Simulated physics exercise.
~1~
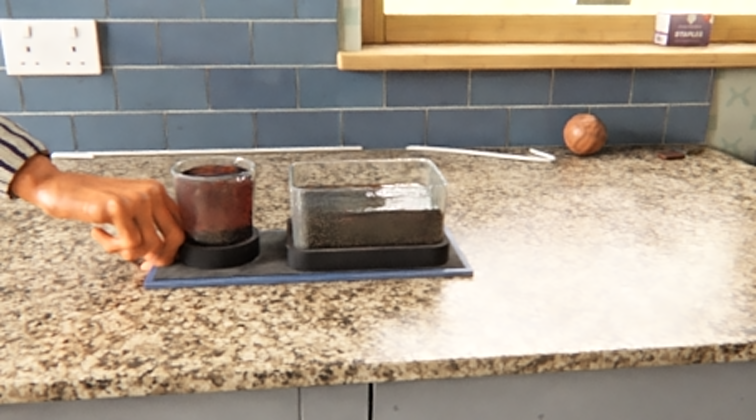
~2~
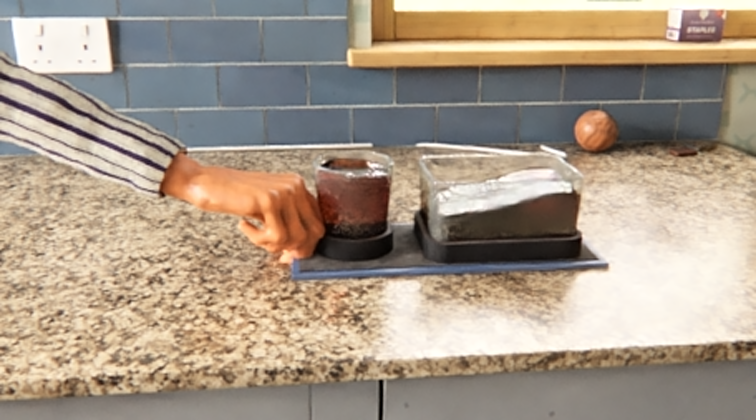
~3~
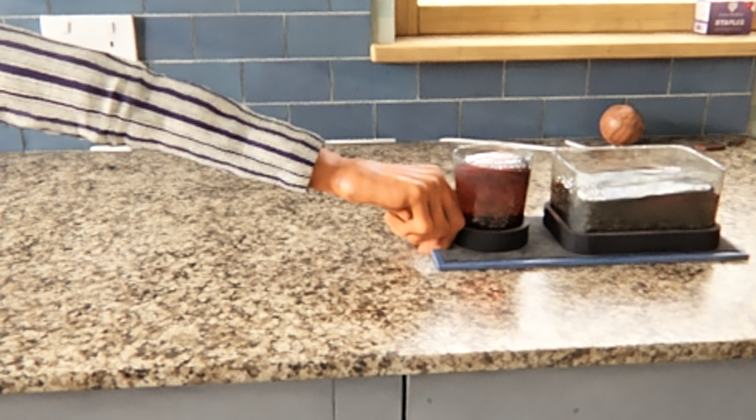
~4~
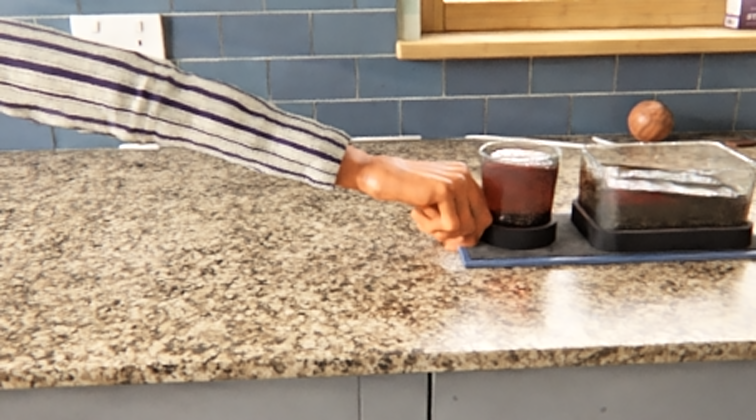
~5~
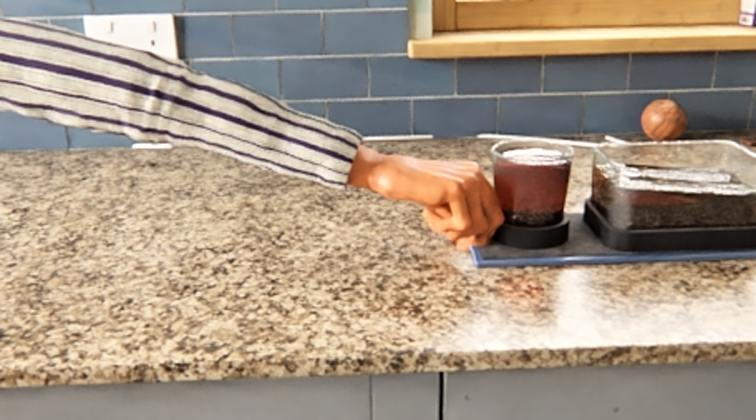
A hand in a striped sleeve slid a tray holding a glass and an oblong tub of dark tea to the right along a speckled worktop, the liquid tilting in the tub, then slowed to a stop with nothing spilled.
